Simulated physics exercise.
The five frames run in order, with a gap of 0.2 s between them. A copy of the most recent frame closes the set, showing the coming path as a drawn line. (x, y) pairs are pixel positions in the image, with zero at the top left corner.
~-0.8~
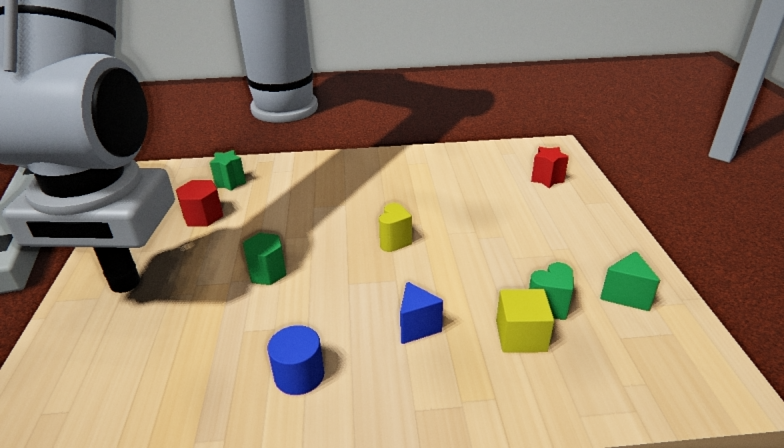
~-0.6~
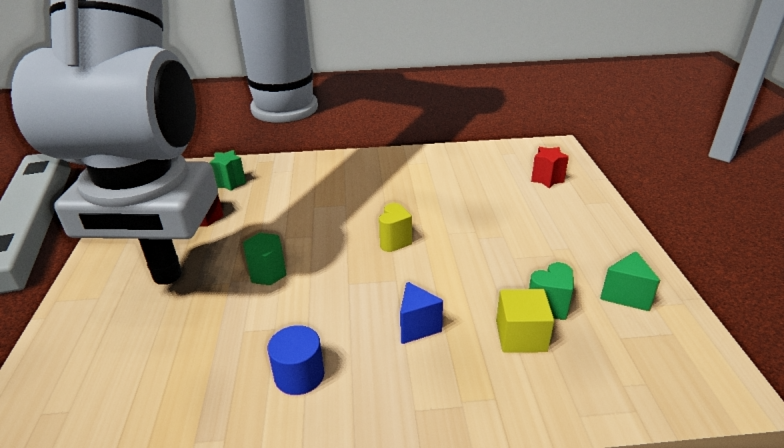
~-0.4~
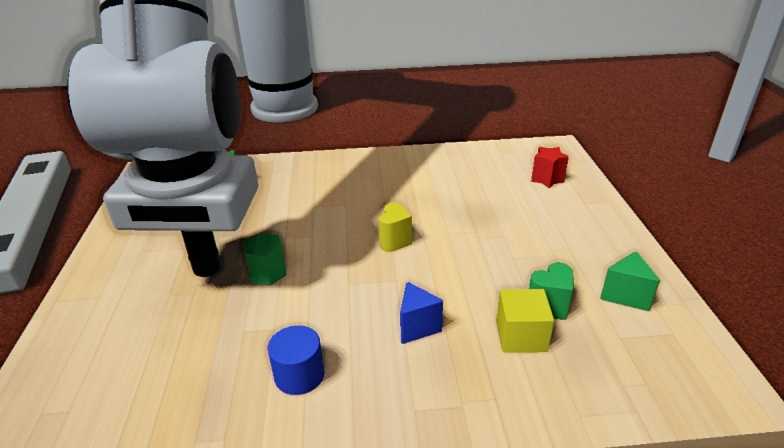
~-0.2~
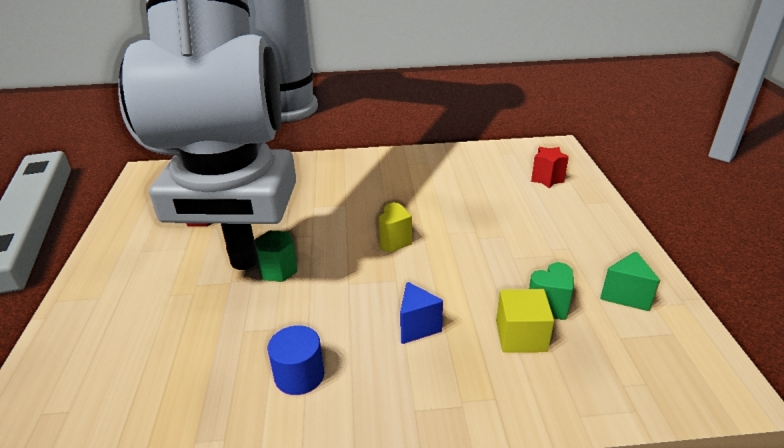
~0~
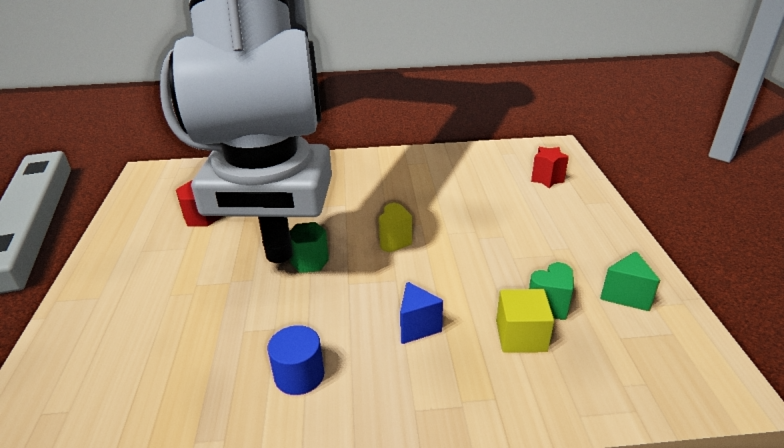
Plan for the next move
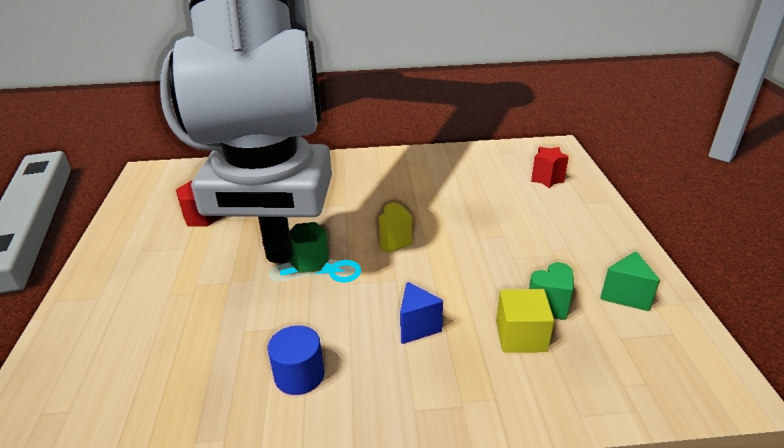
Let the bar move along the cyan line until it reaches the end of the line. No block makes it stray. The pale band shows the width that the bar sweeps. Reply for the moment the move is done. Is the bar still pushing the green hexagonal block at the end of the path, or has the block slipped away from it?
The block gets away.
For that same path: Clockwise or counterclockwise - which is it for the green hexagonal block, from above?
Rotation: Counter-clockwise.
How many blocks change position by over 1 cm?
The number will come to 1.
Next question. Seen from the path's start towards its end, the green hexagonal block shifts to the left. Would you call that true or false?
This is true.
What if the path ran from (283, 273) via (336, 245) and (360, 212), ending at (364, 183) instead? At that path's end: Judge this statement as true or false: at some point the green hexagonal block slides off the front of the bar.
Answer: True.
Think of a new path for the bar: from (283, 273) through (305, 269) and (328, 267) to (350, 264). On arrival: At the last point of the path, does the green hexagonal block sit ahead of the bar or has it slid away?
Most likely the green hexagonal block slides off.
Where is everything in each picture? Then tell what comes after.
The first frame shows tip of the bar (126, 285), middles of tops, green hexagonal block (262, 243), yellow heart-shaped block (394, 213).
The second frame shows bar (168, 277), nothing pushed.
The third frame shows bar (208, 270), nothing pushed.
The fourth frame shows bar (245, 263), green hexagonal block (273, 241).
The fifth frame shows bar (280, 256), green hexagonal block (306, 232), yellow heart-shaped block (394, 213).
The line goes from (283, 273) through (304, 268) and (325, 268) to (345, 271).
On the path given first. Halfway along, bar (312, 251); green hexagonal block (335, 224), turned 20° anticlockwise.
At the end, bar (344, 254); green hexagonal block (343, 222), turned 35° anticlockwise; yellow heart-shaped block unmoved.
